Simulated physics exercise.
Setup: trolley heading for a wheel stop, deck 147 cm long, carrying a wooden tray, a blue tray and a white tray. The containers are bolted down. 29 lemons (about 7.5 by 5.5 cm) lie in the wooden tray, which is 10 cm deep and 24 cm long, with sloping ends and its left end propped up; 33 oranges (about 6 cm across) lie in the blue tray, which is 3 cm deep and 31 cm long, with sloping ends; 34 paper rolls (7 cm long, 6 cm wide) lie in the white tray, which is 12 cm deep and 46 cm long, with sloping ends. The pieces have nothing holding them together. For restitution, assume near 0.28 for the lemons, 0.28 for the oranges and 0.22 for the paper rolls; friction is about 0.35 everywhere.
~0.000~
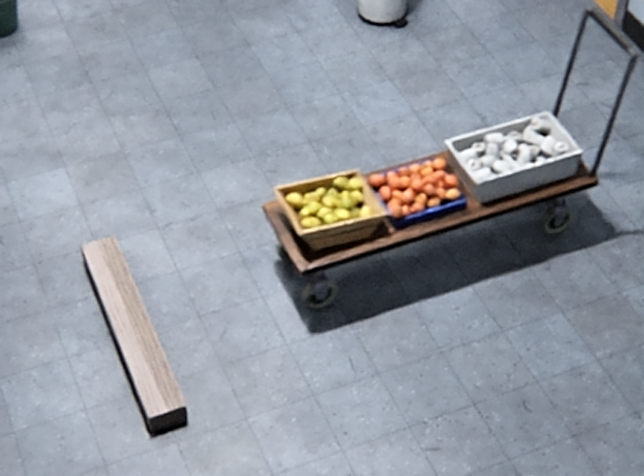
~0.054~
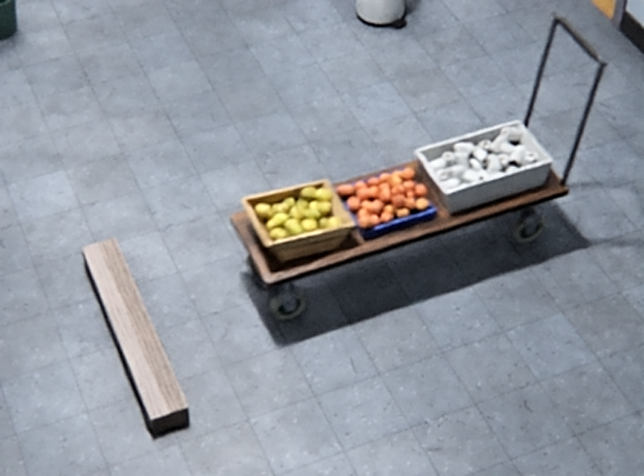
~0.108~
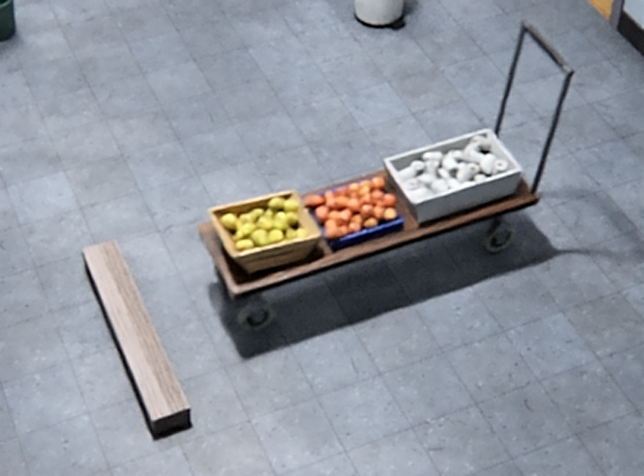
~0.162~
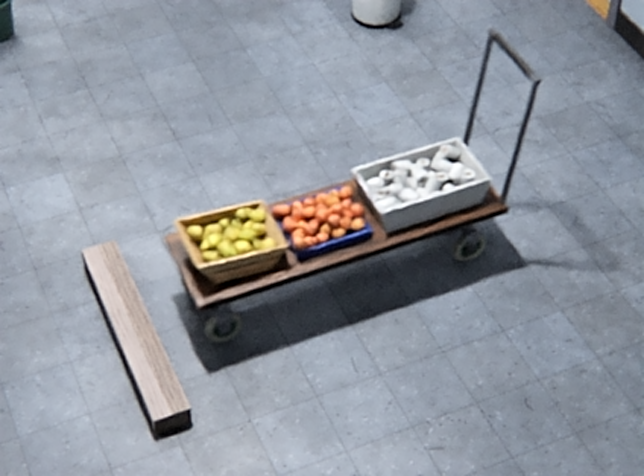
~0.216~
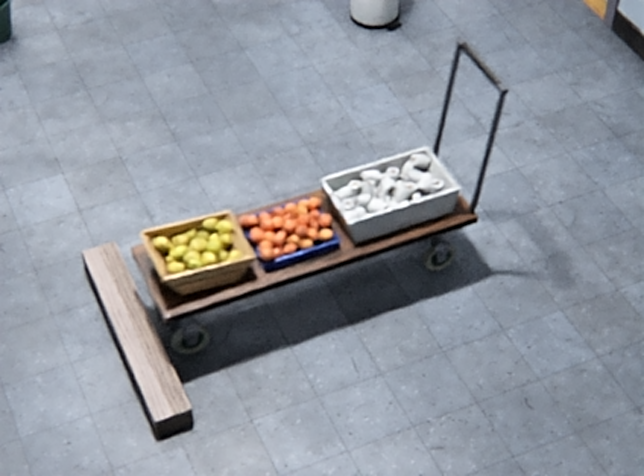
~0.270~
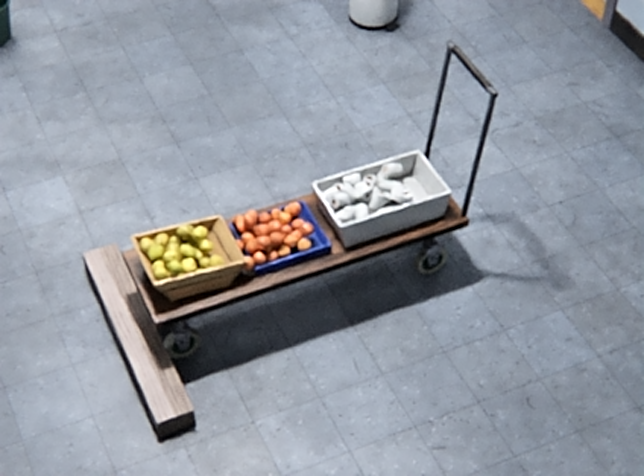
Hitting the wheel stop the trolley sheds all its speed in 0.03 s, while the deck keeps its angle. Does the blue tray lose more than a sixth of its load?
Yes, the dropped share sits above one sixth.
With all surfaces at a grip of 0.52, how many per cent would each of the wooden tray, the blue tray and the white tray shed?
In that setup wooden tray sheds 20 percent, blue tray sheds 40 percent, and white tray sheds 10 percent.
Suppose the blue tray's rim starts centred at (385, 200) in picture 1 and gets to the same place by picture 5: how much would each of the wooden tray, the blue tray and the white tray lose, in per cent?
In that case you'd see wooden tray at 0, blue tray at 30 and white tray at 0 percent.
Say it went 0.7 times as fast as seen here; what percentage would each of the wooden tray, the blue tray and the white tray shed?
Then the wooden tray sheds 10 per cent, the blue tray 30 per cent, and the white tray 0 per cent.
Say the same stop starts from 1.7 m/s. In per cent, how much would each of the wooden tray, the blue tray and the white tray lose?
Then wooden tray 0, blue tray 20, white tray 0 per cent.
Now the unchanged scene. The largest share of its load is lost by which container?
It's the blue tray.
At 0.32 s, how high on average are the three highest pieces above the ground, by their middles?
I'd put it close to 56 cm.
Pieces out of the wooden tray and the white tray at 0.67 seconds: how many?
About: Wooden tray 5, white tray 1.
After 0.32 s, wooden tray 29 in, 0 out, blue tray 29 in, 4 out and white tray 33 in, 1 out.
After 0.44 s, wooden tray 26 in, 3 out, blue tray 21 in, 12 out and white tray 33 in, 1 out.
After 0.67 s, wooden tray 24 in, 5 out, blue tray 18 in, 15 out and white tray 33 in, 1 out.
When it is over (at 1.17 s), wooden tray 24 in, 5 out, blue tray 17 in, 16 out and white tray 33 in, 1 out. Asked share, 16 of 33, 48 per cent.
